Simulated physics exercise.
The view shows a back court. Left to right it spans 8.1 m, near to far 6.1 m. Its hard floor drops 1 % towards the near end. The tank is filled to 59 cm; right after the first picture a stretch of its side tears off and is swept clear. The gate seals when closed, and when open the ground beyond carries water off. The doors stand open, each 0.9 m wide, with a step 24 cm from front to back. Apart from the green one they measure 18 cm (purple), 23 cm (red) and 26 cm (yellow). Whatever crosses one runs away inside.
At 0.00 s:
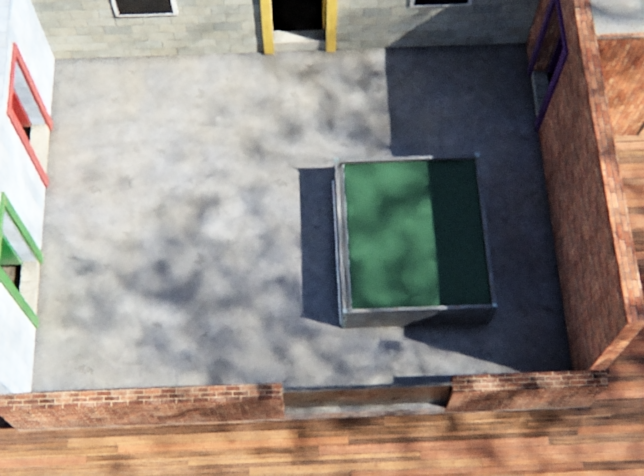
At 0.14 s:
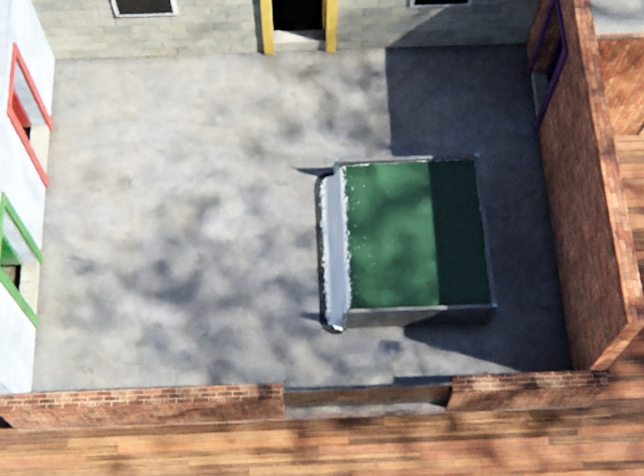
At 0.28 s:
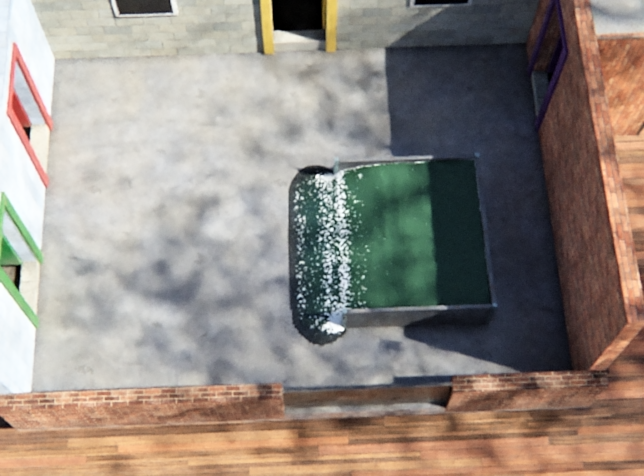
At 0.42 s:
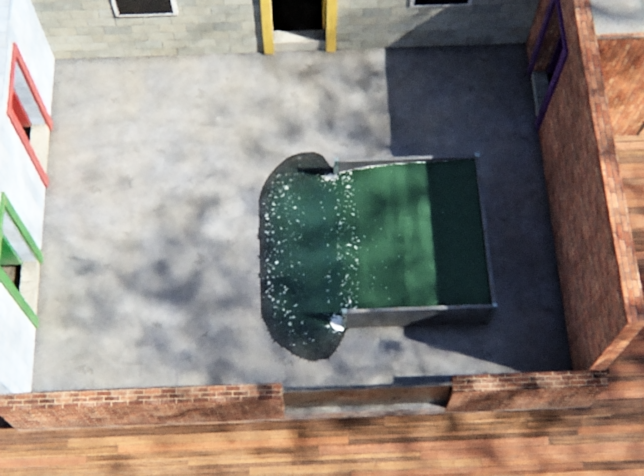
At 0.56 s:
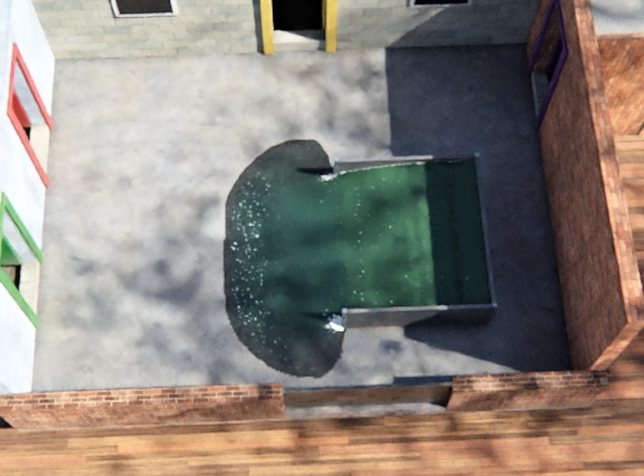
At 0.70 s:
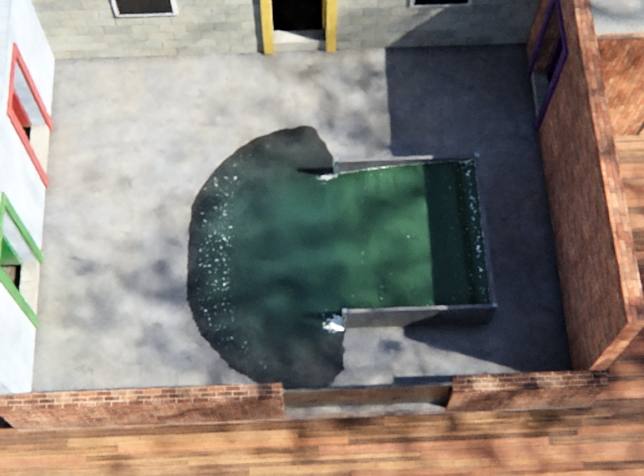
A big tank of green water stood in a walled courtyard until its left side gave way, and the water poured out, foaming white at first, then spread leftward in a wide, rounded pool across the grey floor.
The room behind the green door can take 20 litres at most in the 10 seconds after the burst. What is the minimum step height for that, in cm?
About 23 cm.
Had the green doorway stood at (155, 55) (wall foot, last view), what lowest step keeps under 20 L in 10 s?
Roughly 8.5 cm.
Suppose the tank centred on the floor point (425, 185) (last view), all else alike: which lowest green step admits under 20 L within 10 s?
Some 18 cm.
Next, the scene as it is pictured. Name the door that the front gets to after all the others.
It is the purple one.
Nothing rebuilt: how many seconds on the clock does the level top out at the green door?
Around 2.4 s.
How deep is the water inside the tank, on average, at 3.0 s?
Roughly 15 cm on average.
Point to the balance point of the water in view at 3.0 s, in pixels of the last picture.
Around (212, 260).
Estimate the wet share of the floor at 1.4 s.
Near 40 per cent is wet.
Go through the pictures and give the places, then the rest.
The tank at (413, 233) is whole and still, 59 cm deep; the green door at (21, 267) is dry, in the first frame.
The gap is at (342, 246), the front 0.3 m out at (328, 323); the back of the tank holds 59 cm, in the second frame.
Water pours out at (342, 247) and has run 0.7 m, to (300, 321); about 12 cm deep outside, 59 cm at the back, in the third frame.
The front is at (269, 318), 1.2 m from the gap at (342, 247); 3.4 m2 of floor is wet, 59 cm left at the back, in the fourth frame.
The front is at (233, 312), 1.7 m from the gap at (342, 247); 5.3 m2 of floor is wet, 58 cm left at the back, in the fifth frame.
The front is at (194, 299), 2.3 m from the gap at (342, 247); 7.5 m2 of floor is wet, 51 cm left at the back; 2.4 m in a straight line remain to the green door at (21, 267), in the sixth frame.
After 1.4 s water covers 40 % of the floor, deepest (26 cm) near (330, 294); it has not reached the green door.
After 3.0 s water covers 60 % of the floor, deepest (40 cm) near (31, 408); 27 cm at the green door, 65 litres in over its 15 cm step.
After 10.0 s water covers 95 % of the floor, deepest (14 cm) near (514, 105); 7 cm at the green door, 131 litres in over its 15 cm step.
At the green door as built, the water arrived by 1.5 s and peaked near 29 cm at 2.4 s.
With a step of 19.5 cm, 56 litres would have come in within the 10 s; with 26.5 cm, 4 litres. So under 20 litres takes about 23 cm.
